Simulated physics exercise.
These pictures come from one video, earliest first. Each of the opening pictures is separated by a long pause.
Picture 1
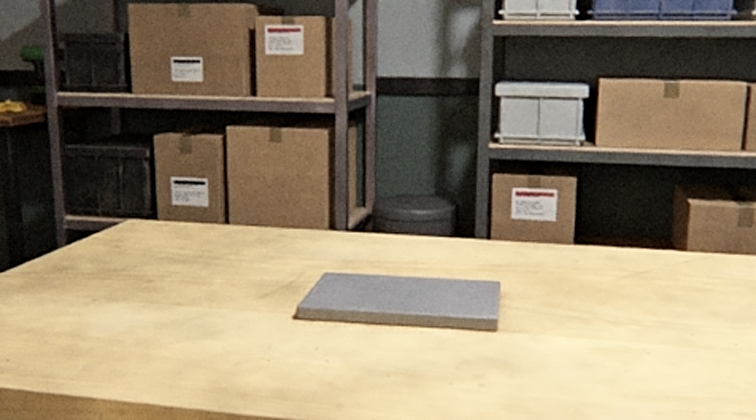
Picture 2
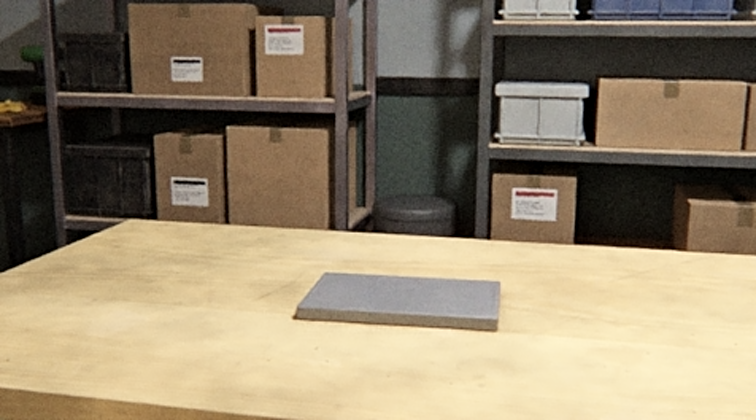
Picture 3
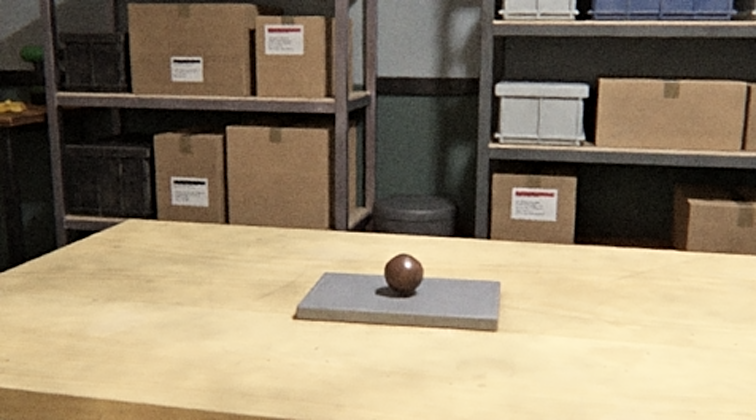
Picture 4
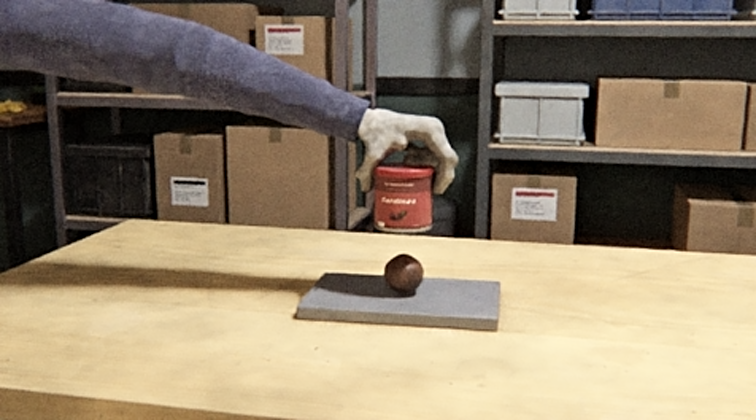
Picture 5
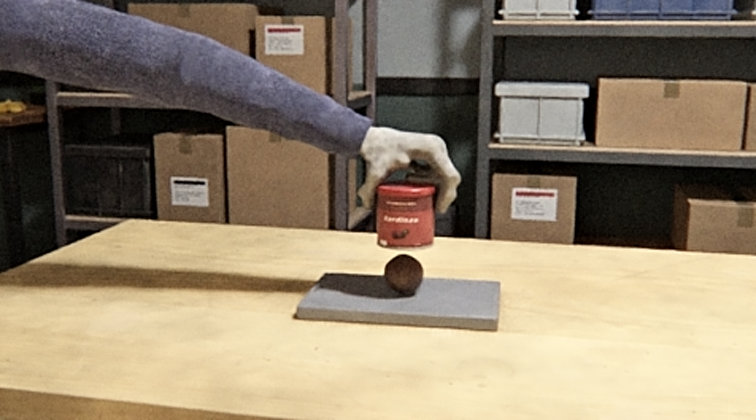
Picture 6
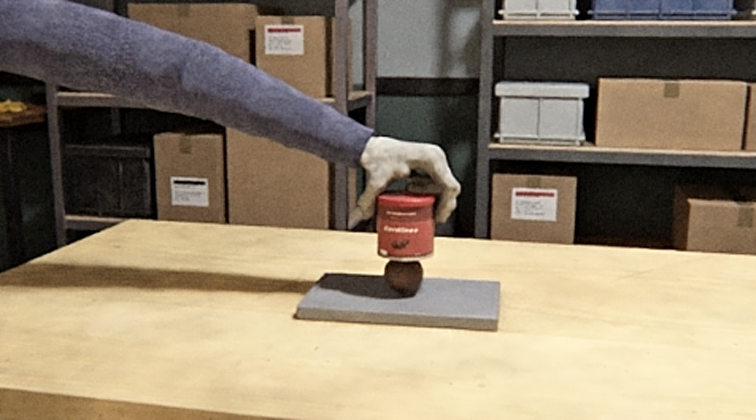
A small brown ball appeared on the grey tray on the table, then a gloved hand reached in from the left with a red pot and lowered it onto the ball, still holding it.
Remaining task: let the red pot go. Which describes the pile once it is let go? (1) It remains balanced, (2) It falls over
(2) It falls over.
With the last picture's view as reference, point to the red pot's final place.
End spot: Near (574, 289).
Then, 0.50 s on from there, red pot turned 31° from how it was put near (427, 231).
Then, 0.70 s on from there, red pot now fallen.
Then, 0.90 s on from there, things are still on the move.
Then, 1.20 s on from there, nothing new.
In the end, fallen, red pot; the other 2 unmoved. At the end, from the last picture's camera, red pot near (573, 289). The pile gives way.
